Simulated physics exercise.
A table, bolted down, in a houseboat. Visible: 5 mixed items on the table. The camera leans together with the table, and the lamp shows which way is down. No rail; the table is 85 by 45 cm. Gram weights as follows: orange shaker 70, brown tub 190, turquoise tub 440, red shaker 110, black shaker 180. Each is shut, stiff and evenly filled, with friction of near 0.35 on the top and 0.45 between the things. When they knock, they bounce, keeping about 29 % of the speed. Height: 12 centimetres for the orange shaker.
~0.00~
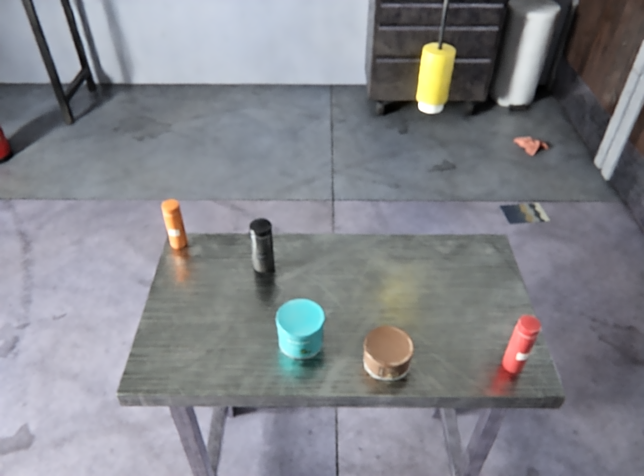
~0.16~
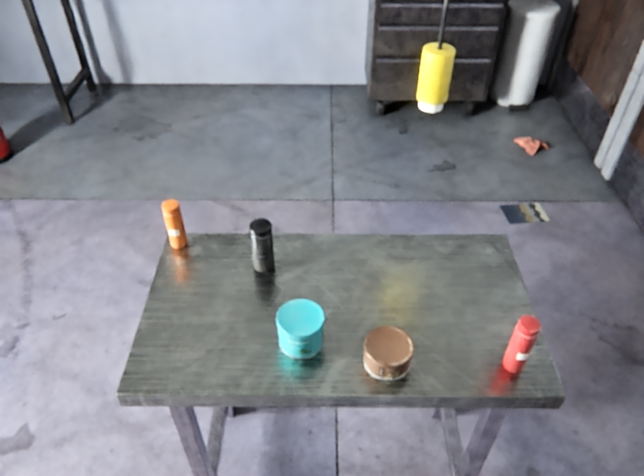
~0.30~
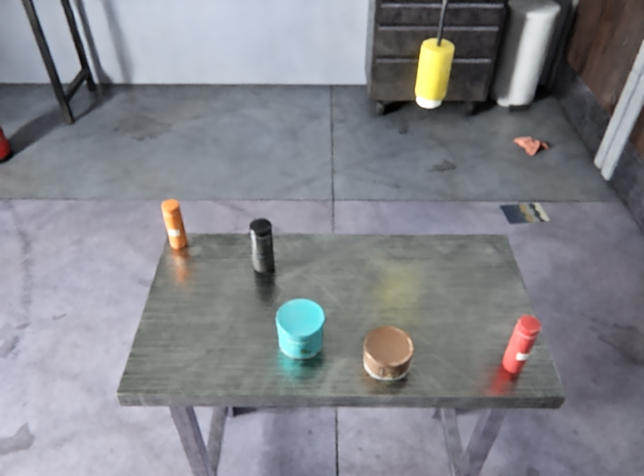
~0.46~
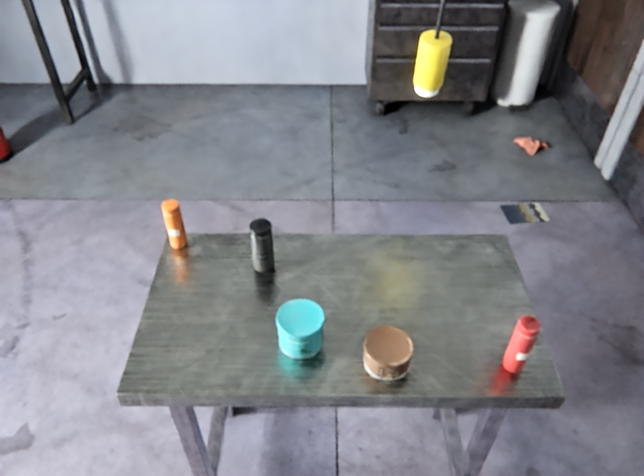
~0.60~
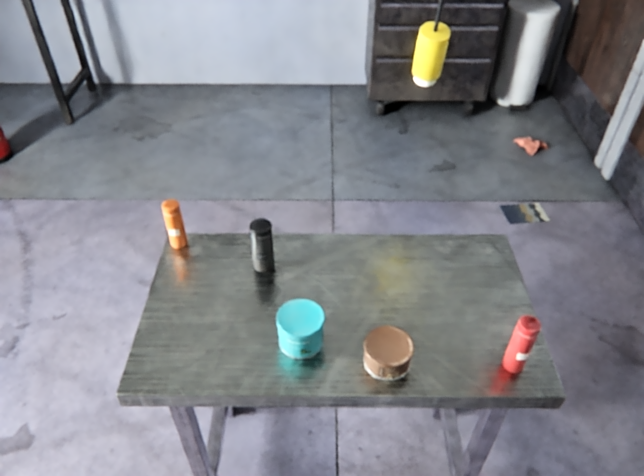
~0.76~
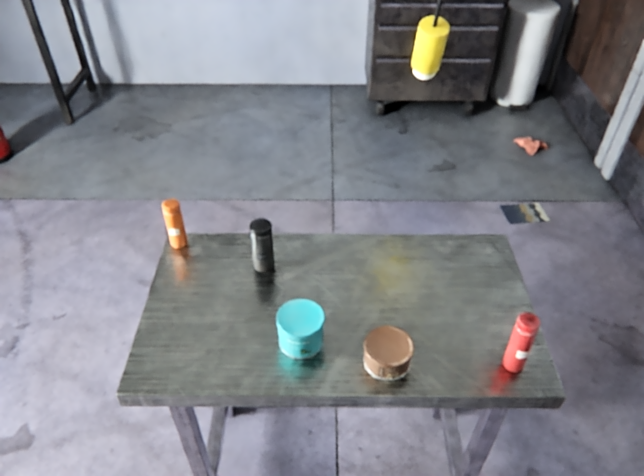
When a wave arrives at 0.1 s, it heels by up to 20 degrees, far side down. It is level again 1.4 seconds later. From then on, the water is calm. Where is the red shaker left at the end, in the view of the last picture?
It is left at about (499, 304) in that view.
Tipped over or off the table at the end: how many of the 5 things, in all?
In total, 2.
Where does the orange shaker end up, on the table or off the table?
When everything stops, the orange shaker is out of bounds.
After 1.16 s, boat heeled 10°, far side down; orange shaker now off the table; red shaker on its side near (501, 309).
After 1.36 s, boat heeled 2°, far side down; red shaker on its side near (499, 304).
After 1.66 s, boat level; red shaker on its side near (499, 304).
At rest (2.0 s), off the table, orange shaker; tipped over on the table, red shaker; the other 3 in place, give or take 5 cm. Seen from the same camera at the end, red shaker near (499, 304).
